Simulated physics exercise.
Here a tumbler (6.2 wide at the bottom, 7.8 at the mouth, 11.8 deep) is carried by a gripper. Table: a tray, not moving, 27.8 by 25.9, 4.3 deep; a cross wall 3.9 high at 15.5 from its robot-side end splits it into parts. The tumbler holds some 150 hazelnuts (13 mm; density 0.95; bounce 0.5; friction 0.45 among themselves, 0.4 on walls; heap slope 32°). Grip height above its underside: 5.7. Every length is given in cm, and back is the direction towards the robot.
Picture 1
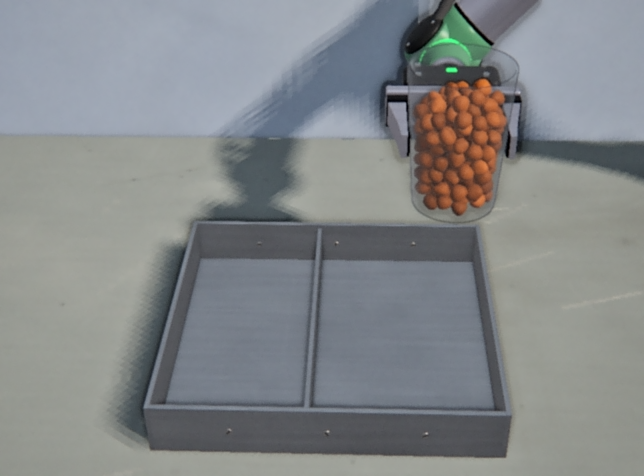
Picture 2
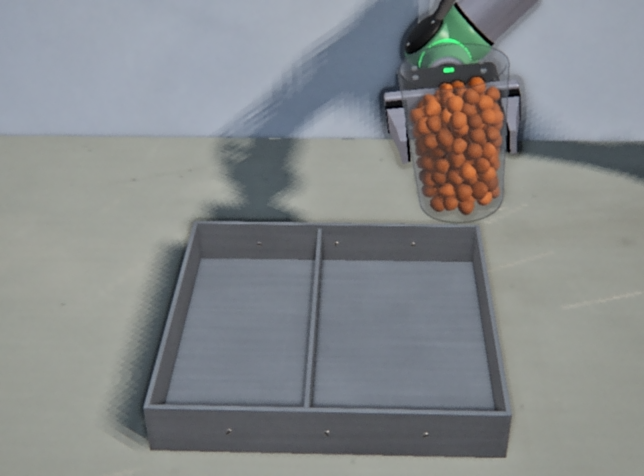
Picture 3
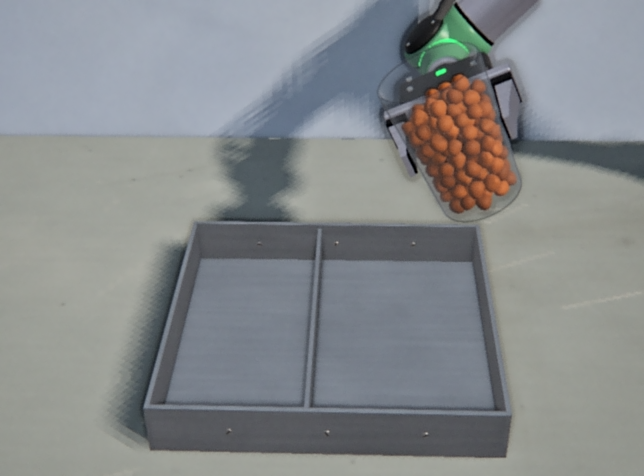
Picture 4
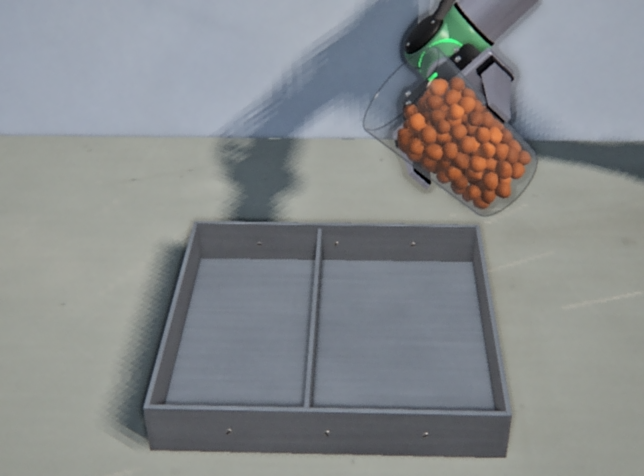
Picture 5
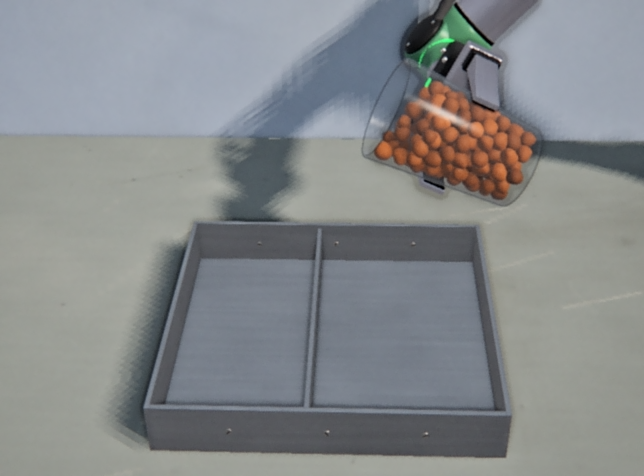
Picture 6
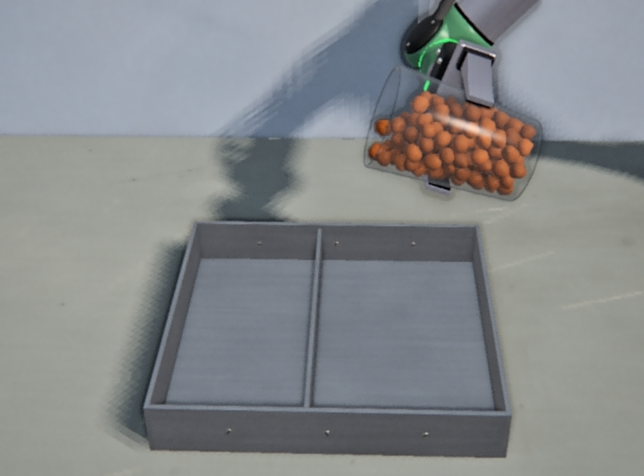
A clear tumbler packed with round orange-brown hazelnuts is held by a dark gripper on a robot arm with a glowing green joint at the upper right, seen from a fixed, raised viewpoint. Below, an empty grey tray divided into two parts sits on a pale greenish-grey surface before a light wall. The gripper tilts the tumbler steadily until its mouth points left, and the hazelnuts shift towards the rim.
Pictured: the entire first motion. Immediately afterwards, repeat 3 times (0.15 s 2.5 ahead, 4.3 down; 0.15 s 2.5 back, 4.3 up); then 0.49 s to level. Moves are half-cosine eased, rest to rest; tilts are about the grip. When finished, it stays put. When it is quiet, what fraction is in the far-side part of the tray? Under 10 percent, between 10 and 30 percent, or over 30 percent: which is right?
The right one is under 10 percent.
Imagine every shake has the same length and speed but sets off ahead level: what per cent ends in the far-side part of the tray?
I'd reckon around 25 per cent.
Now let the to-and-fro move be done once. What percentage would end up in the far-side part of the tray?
In that case it would be near 0 percent.
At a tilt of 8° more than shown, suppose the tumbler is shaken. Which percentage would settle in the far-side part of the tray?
Near 10 %.
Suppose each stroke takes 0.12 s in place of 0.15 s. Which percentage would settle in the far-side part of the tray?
That would give around 5 per cent.
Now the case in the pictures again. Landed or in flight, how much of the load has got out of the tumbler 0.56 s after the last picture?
Roughly 5 percent is out.
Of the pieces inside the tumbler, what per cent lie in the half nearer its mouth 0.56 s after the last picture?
Near 45 in a hundred.
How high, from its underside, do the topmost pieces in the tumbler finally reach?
About 11.0 cm.
Then, 0.56 s later, tilted 71° forward, highest piece 23 above the table; 147 in the tumbler, 2 in the far-side part, 1 in the robot-side part, 1 in flight or on a rim.
Then, 1.11 s later, tilted 43° forward, highest piece 24 above the table; 144 in the tumbler, 4 in the robot-side part, 3 in the far-side part.
Then, 1.59 s later, level, highest piece 26 above the table; 144 in the tumbler, 4 in the robot-side part, 3 in the far-side part.
Then, 2.64 s later, level, highest piece 26 above the table; 144 in the tumbler, 4 in the robot-side part, 3 in the far-side part.
At rest, 144 in the tumbler, 4 in the robot-side part, 3 in the far-side part. That is 2 % in the far-side part of the tray.
